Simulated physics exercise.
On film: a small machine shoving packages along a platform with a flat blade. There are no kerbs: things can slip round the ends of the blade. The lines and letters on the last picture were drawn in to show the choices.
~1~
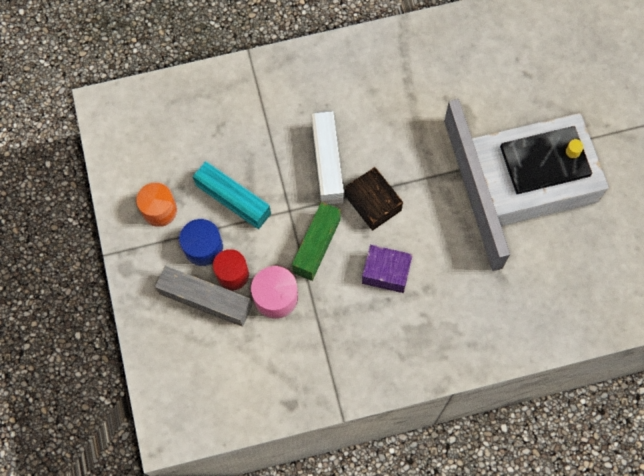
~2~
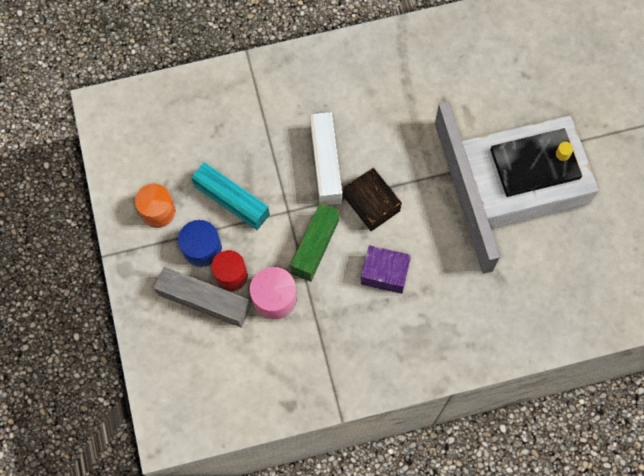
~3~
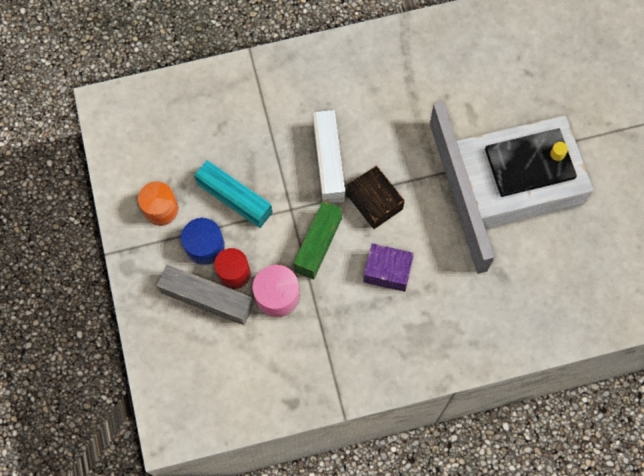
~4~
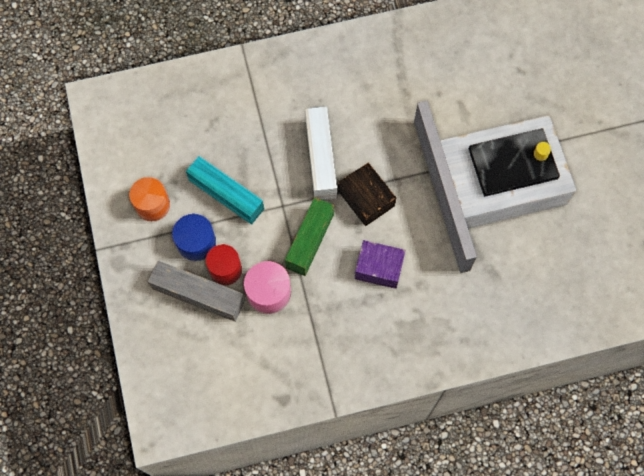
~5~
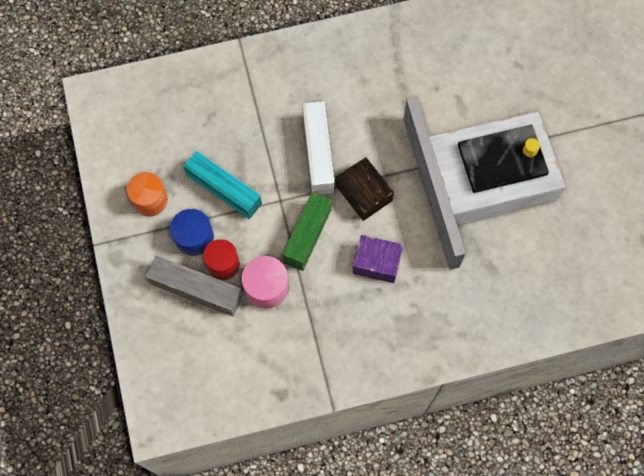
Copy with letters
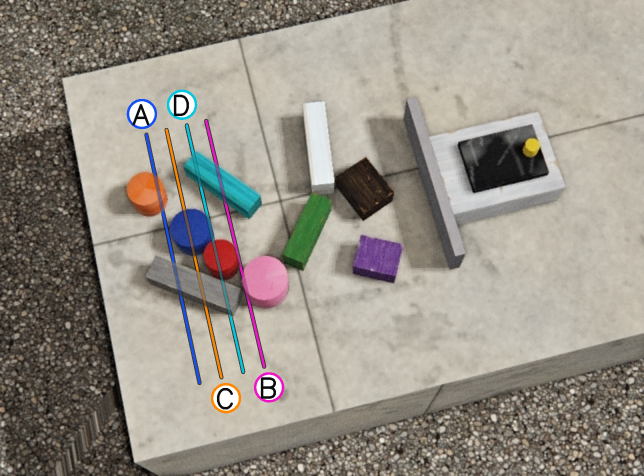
A small machine with a flat blade creeping left across a pale stone platform towards scattered coloured blocks and canisters, which stay still.
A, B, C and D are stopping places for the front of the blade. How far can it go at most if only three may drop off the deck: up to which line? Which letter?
No farther than A.
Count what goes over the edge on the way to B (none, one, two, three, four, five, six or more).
In all, none.
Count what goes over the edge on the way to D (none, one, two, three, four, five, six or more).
In all, none.
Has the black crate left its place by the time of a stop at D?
By then, yes.
On the marked copy, A at (172, 254); B at (234, 239); C at (193, 249); D at (214, 244).
Taking A. A third of the way, robot (403, 182); purple crate (332, 282); white stick (294, 147).
Two thirds of the way, robot (309, 204); grey bar (157, 305); blue canister (156, 240).
When it is over, robot (234, 222); grey bar over the edge; blue canister over the edge; two fallen.
As for the rest, B is within the limit but short; C is within the limit but short; D is within the limit but short.
